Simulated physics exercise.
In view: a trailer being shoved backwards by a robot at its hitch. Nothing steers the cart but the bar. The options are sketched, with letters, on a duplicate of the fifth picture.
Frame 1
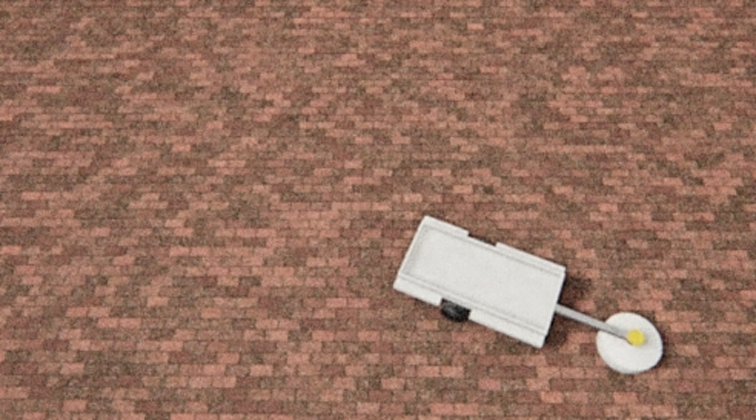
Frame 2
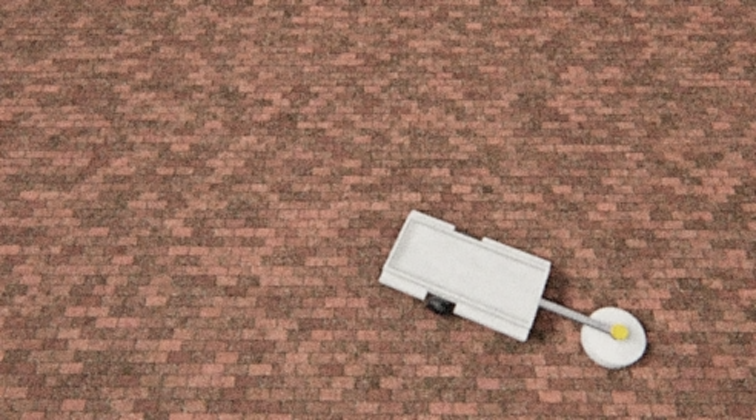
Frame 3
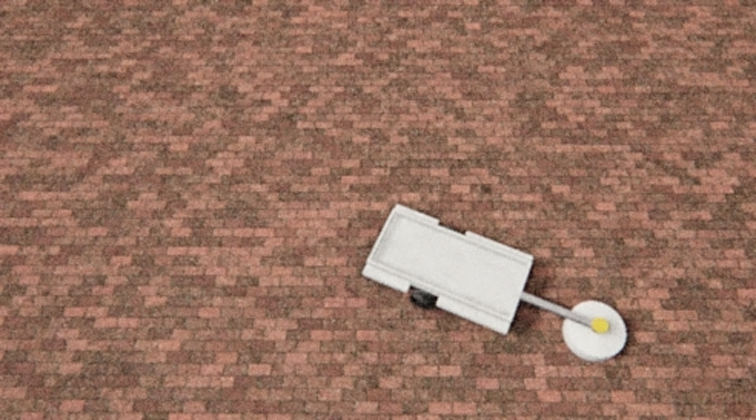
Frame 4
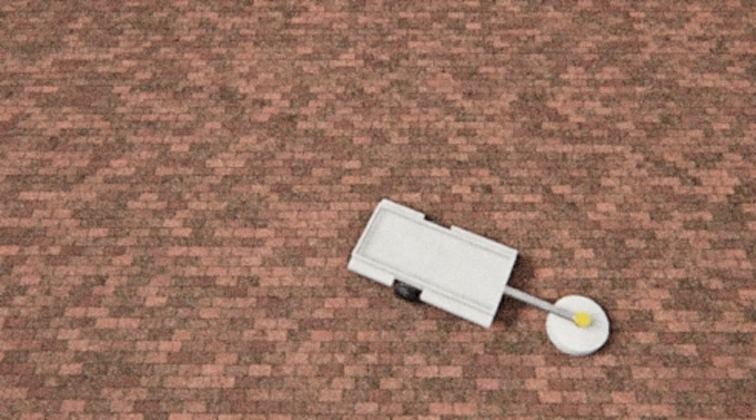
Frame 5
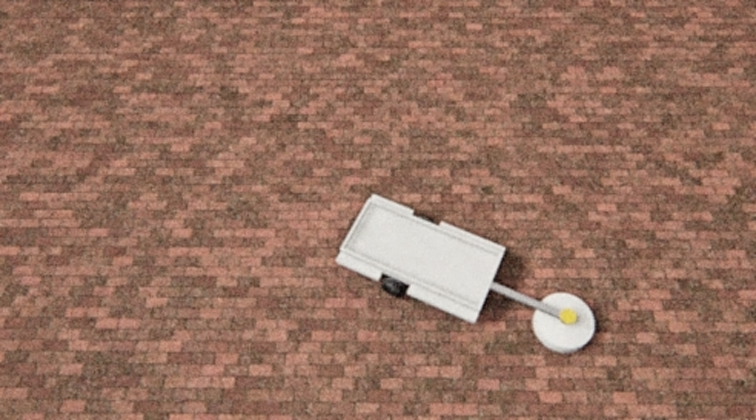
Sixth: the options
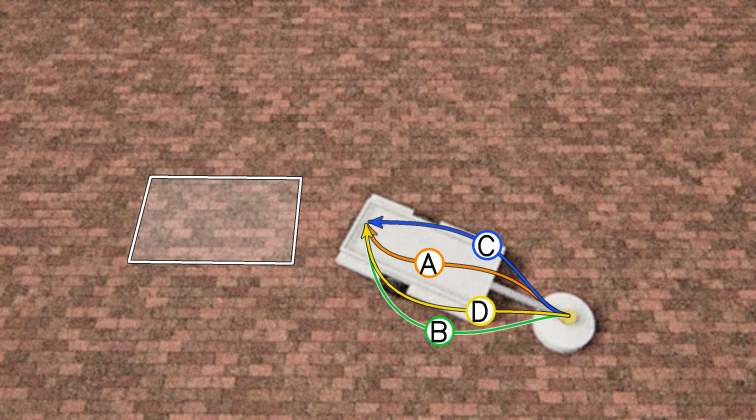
A white rectangular cart with small black wheels slides slowly up and to the left, pushed from its lower-right end by a round white robot with a yellow spot on top, joined to it by a thin grey bar. Both begin at the lower right of a reddish-brown brick-patterned ground, seen from high above at an angle. The pair shifts a short distance, keeping nearly the same slant, while the camera stays still.
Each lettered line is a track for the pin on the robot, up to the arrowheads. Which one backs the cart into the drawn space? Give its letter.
Route C.
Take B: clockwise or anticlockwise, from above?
On that route, clockwise.
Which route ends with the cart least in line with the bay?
Route B.
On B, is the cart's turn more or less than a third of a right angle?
More.
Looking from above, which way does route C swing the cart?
It turns anticlockwise.
On the copy, A from (569, 316) via (461, 266) to (367, 225); B from (569, 316) via (429, 329) to (366, 225); C from (569, 316) via (478, 240) to (369, 222); D from (569, 316) via (437, 307) to (366, 225); the bay at (218, 218).
On C. First, robot (503, 267), cart (359, 230).
Then, robot (432, 232), cart (287, 221).
Finally, robot (366, 229), cart (221, 219); the cart stands in the bay.
By contrast, A leaves the cart at (236, 180), out of the bay; B leaves the cart at (309, 120), out of the bay; D leaves the cart at (279, 135), out of the bay.
